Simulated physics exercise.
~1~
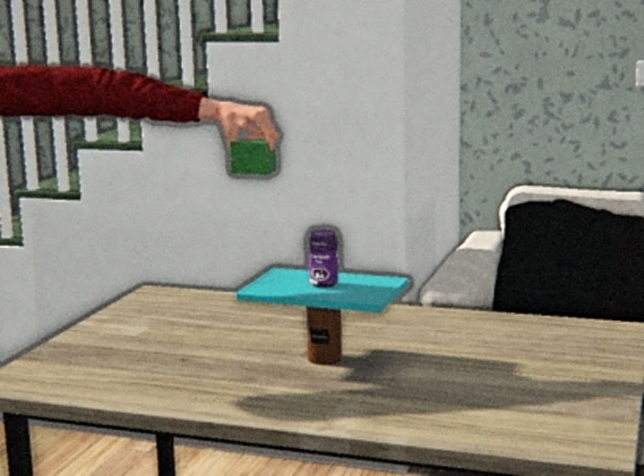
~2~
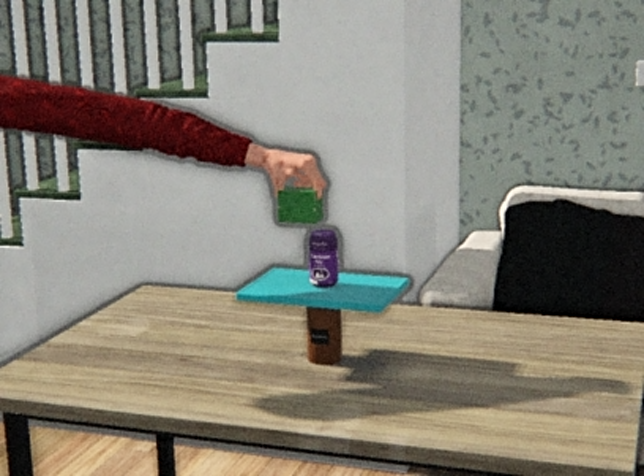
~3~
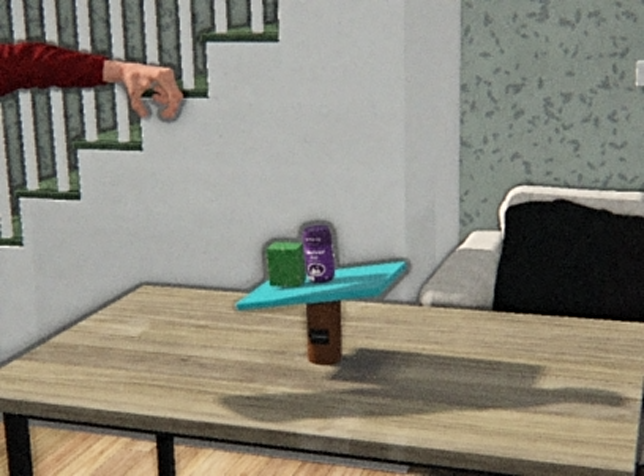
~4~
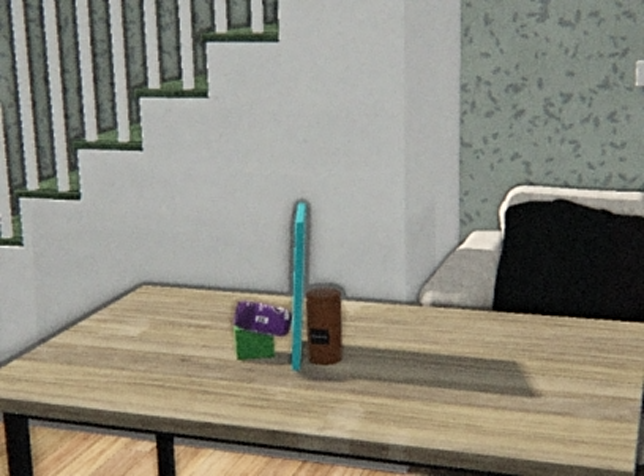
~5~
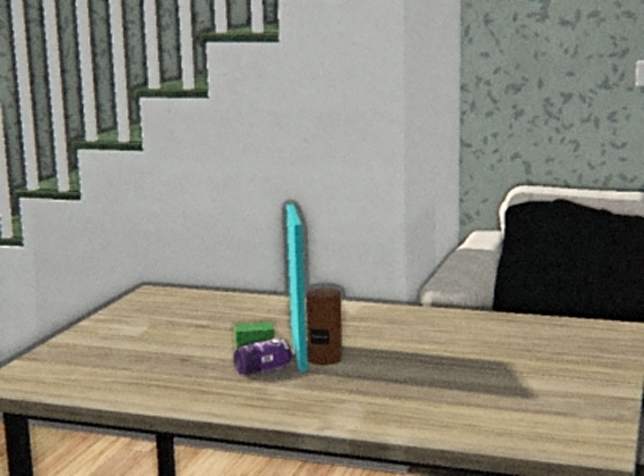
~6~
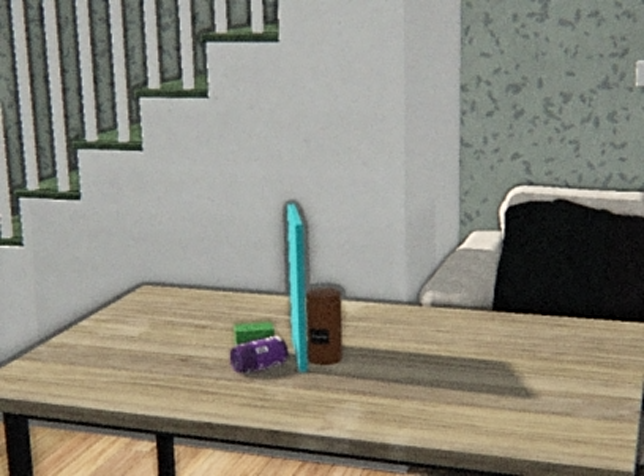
A turquoise tray balances on a brown jar atop a wooden table, seen from slightly above by a still camera, with a purple can standing on the tray and a staircase and pale sofa behind. From the left, a hand in a red sleeve lowers a green block toward the tray. It releases the block to the left of the can and draws back as the tray tilts down to the left. The tray swings upright, and block and can drop to the table. Finally, both lie left of the tray, which stands on edge against the still-upright jar.
